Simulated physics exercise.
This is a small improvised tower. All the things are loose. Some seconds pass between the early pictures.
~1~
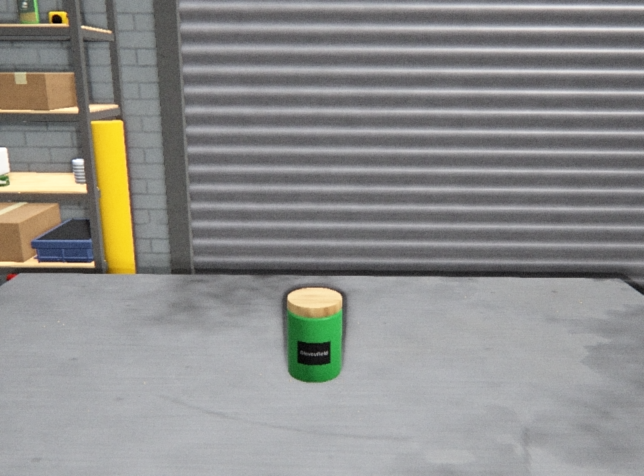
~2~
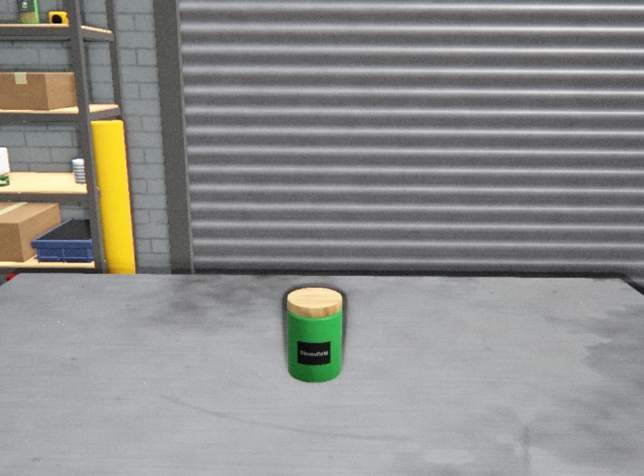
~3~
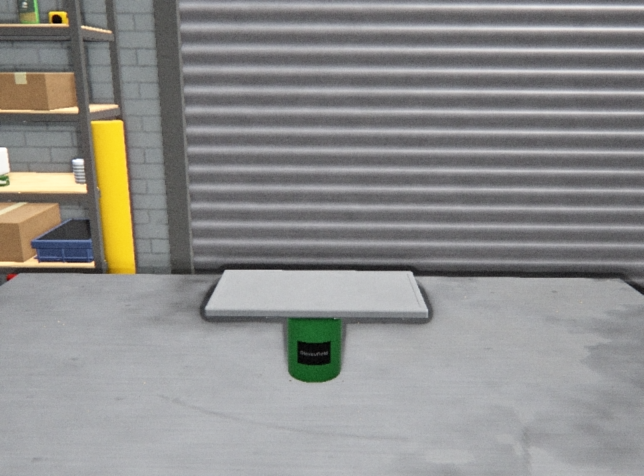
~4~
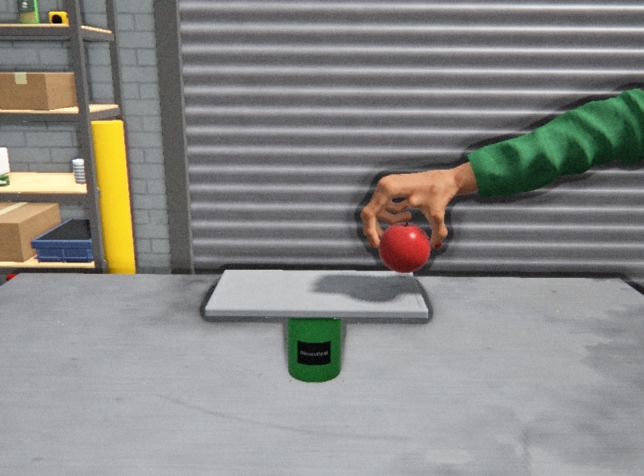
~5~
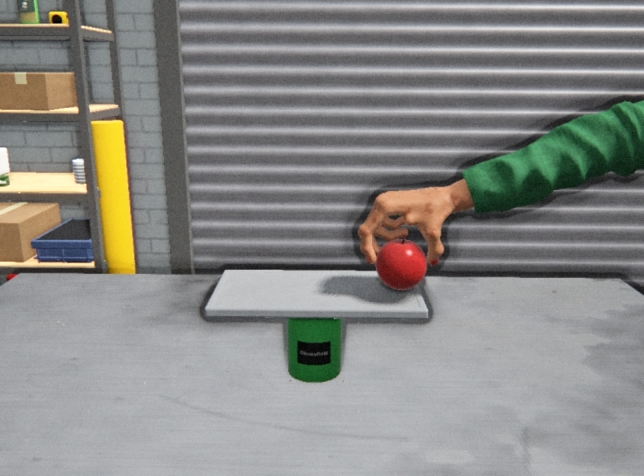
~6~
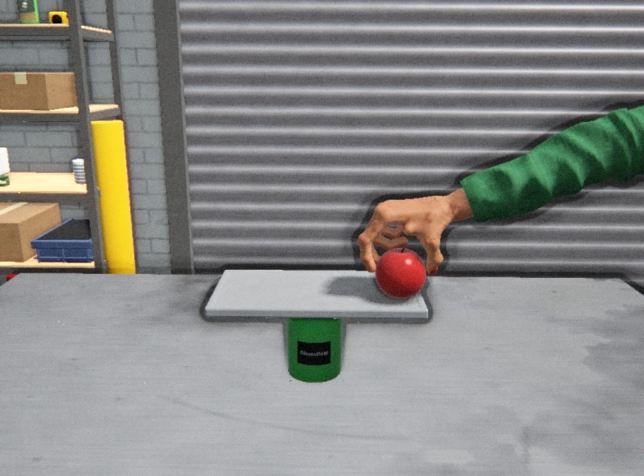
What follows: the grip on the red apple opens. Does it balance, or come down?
The stack gives way.
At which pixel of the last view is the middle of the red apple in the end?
Near (465, 371).
Then, 0.40 s on from there, red apple now fallen; grey lid turned 64° from how it was put.
Then, 0.80 s on from there, grey lid turned 53° from how it was put.
In the end, fallen, red apple; toppled in the stack, grey lid; green jar unmoved. At the end, from the last picture's camera, red apple near (466, 371). The stack loses its balance.
